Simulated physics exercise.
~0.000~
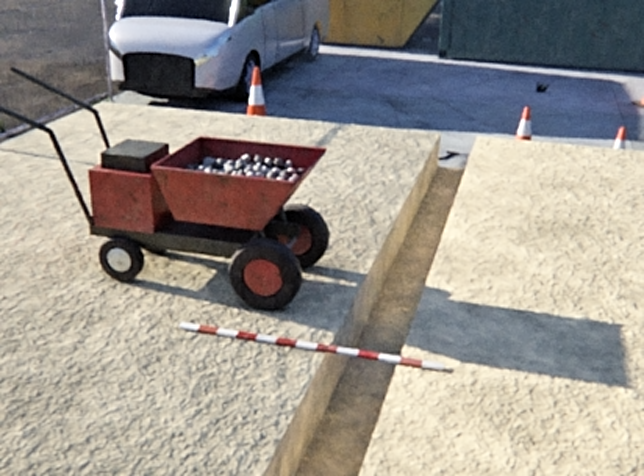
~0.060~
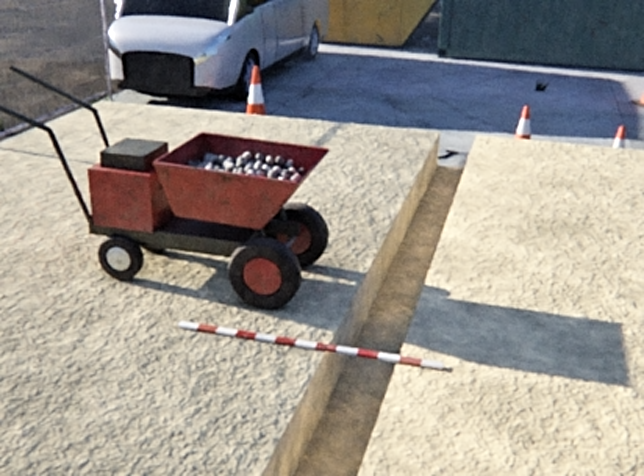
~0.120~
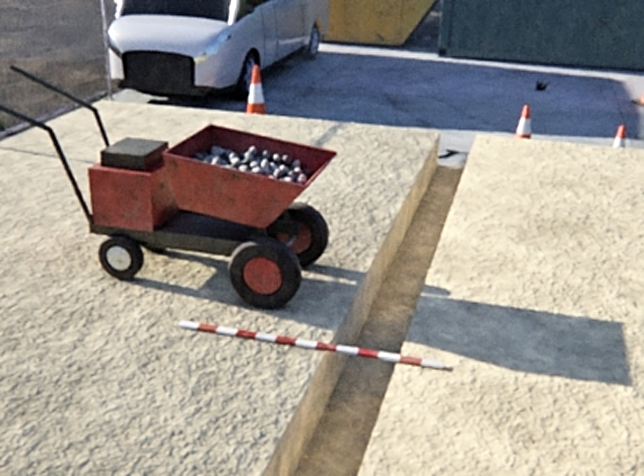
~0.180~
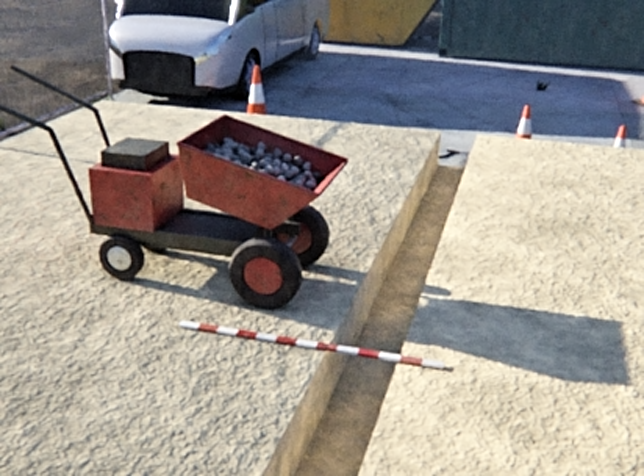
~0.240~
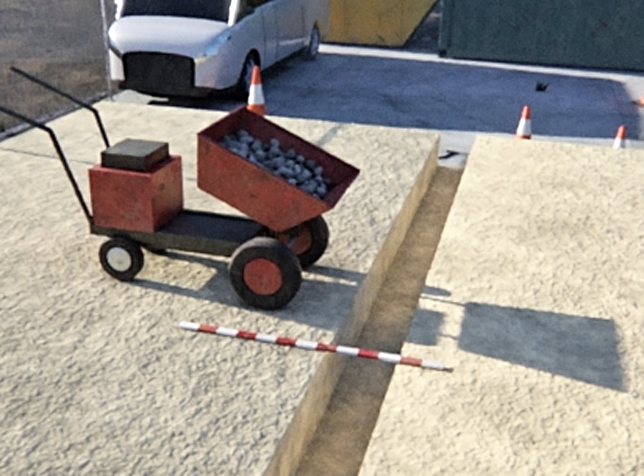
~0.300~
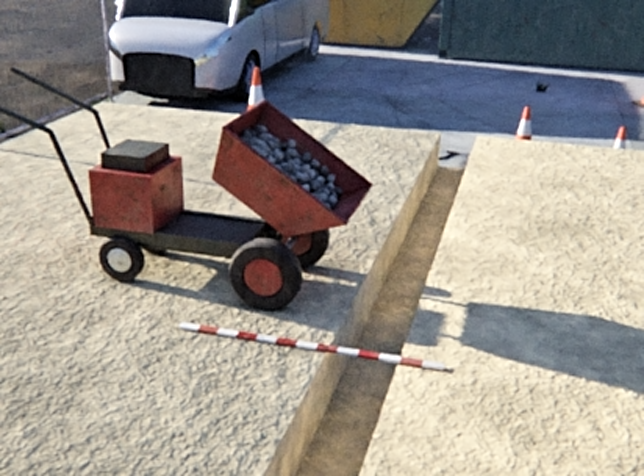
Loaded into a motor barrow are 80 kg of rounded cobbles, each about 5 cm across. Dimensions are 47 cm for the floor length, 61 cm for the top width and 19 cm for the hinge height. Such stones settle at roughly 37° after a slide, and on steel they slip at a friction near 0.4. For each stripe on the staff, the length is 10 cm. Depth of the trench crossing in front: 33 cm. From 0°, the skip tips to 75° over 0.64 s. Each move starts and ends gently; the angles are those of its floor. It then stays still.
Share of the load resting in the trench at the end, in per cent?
55 per cent.
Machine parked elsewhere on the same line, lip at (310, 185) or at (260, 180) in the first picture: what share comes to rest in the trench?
Result: Close to 35 then close to 90 per cent.
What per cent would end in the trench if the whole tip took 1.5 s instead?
In that case, around 75%.
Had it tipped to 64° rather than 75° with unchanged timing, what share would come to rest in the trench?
Trench share: Approx. 50%.
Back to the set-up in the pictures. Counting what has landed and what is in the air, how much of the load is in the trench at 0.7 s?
Around 15 per cent of it.
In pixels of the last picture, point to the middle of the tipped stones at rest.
Roughly at (411, 341).
After 0.5 s the floor is at 63°; 100 % in the skip; the foremost stones are at (357, 233).
After 0.7 s the floor is at 75°; 71 % in the skip, 16 % in the trench, 13 % past the trench; the foremost stones are at (440, 306).
After 1.1 s the floor is at 75°; 14 % in the skip, 41 % in the trench, 44 % past the trench; the foremost stones are at (582, 325).
After 3.0 s the floor is at 75°; 0 % in the skip, 55 % in the trench, 45 % past the trench; the foremost stones are past the picture's edge.
